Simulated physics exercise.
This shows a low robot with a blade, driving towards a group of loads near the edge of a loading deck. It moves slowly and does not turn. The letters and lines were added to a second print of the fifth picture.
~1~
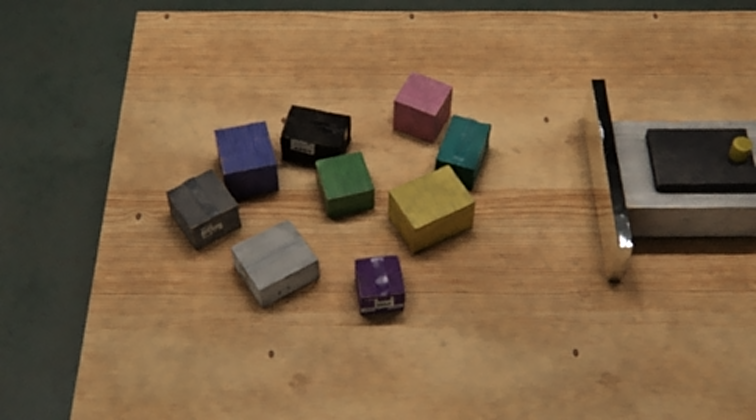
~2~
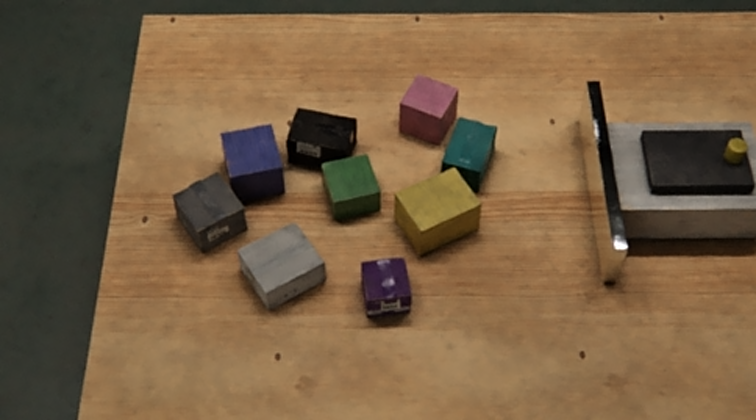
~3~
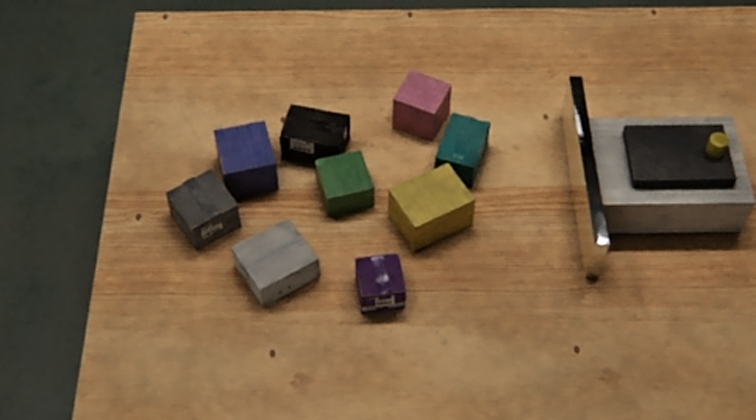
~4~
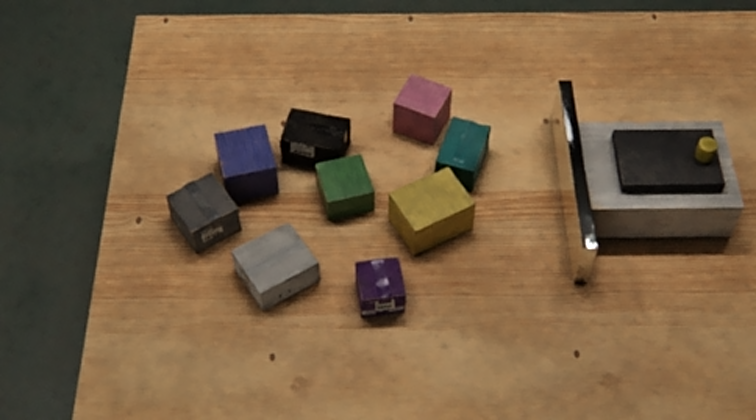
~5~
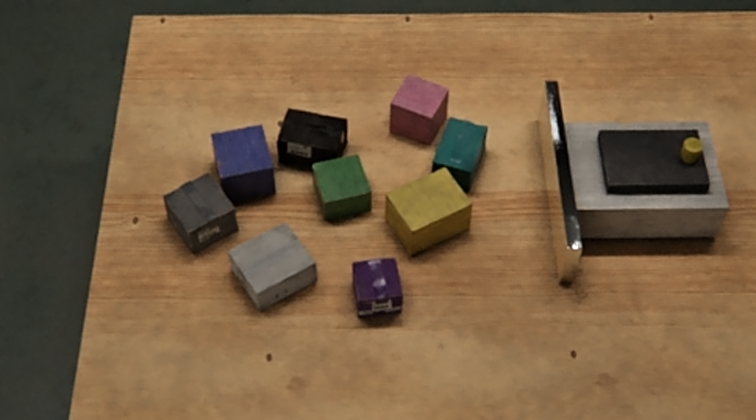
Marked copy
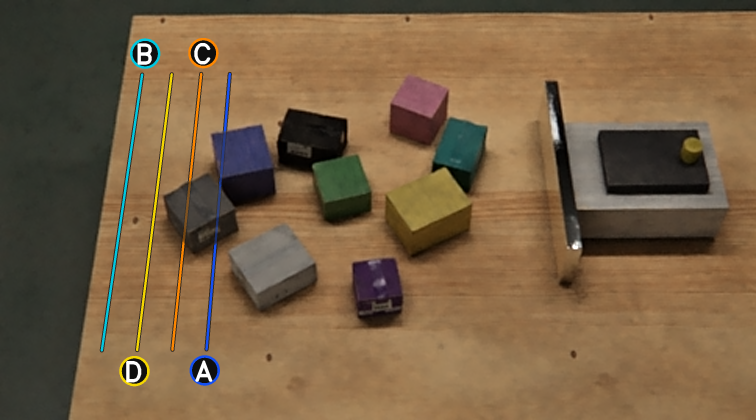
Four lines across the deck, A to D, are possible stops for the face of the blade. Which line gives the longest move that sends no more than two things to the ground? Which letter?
The farthest such stop is C.
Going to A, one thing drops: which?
The blue crate goes over.
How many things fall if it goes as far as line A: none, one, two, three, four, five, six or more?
In all, one.
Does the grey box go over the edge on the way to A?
By then, no.
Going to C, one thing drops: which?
The blue crate goes over.
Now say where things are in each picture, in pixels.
The first frame shows robot (694, 158); yellow crate (431, 208); white parcel (276, 263).
The second frame shows robot (689, 160); blue crate (253, 163).
The third frame shows robot (671, 154); purple parcel (380, 284).
The fourth frame shows robot (659, 159); green crate (345, 187).
The fifth frame shows robot (645, 159); grey box (200, 213); yellow crate (428, 211); white parcel (273, 266).
On the marked copy, A at (219, 199); B at (124, 200); C at (188, 200); D at (156, 200).
Following C. Soon after the start, robot (511, 160); pink crate (395, 107); turquoise parcel (398, 157).
Later, robot (376, 161); blue crate (159, 171); grey box (178, 228).
In the end, robot (270, 162); blue crate over the edge; grey box (99, 237); one fallen.
As for the rest, A is within the limit but short; B drops seven; D drops four.
